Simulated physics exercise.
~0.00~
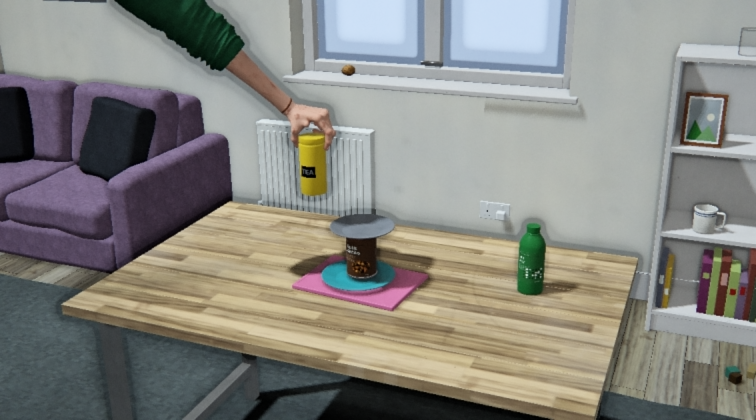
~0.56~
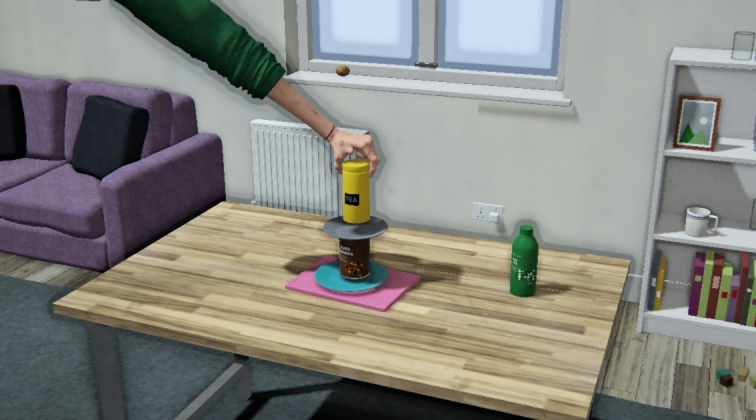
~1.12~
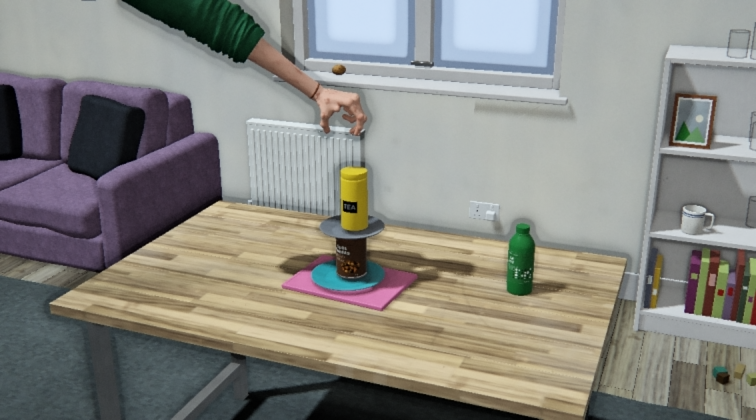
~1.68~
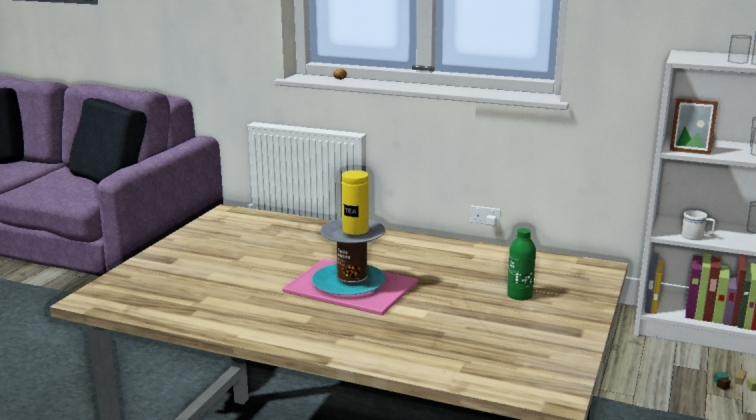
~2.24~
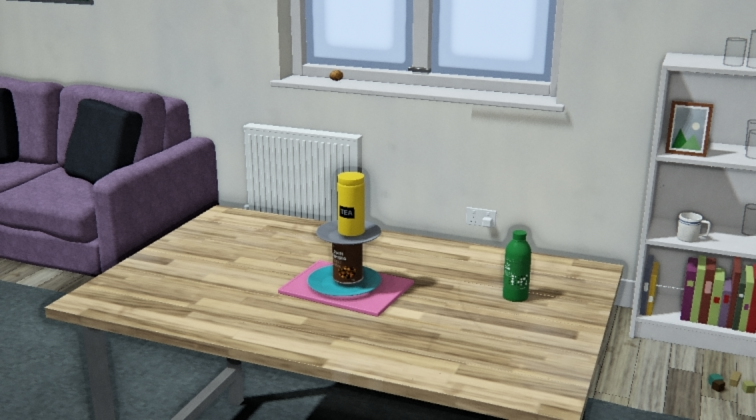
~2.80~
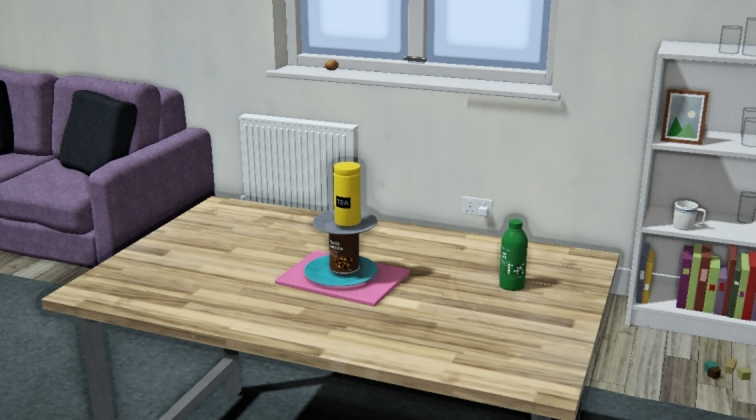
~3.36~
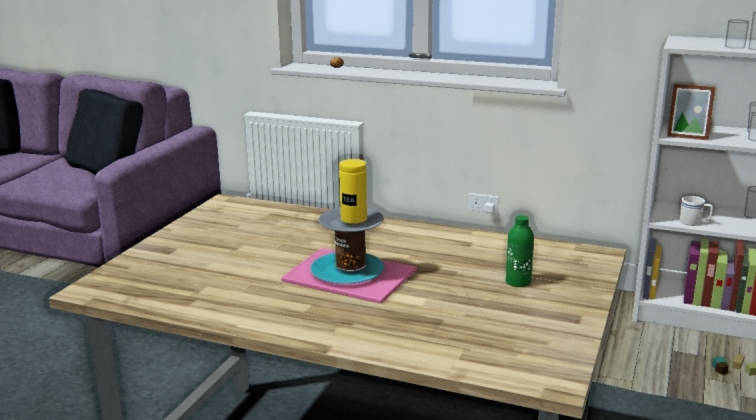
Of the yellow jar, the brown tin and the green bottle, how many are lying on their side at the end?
None of them are lying on their side. The yellow jar, the brown tin and the green bottle are all still upright at the end.
A hand lowered a yellow jar onto a grey plate resting on a brown tin, above a turquoise plate and pink tray, then let go and drew back. The pile stayed balanced, with a green bottle standing to its right.
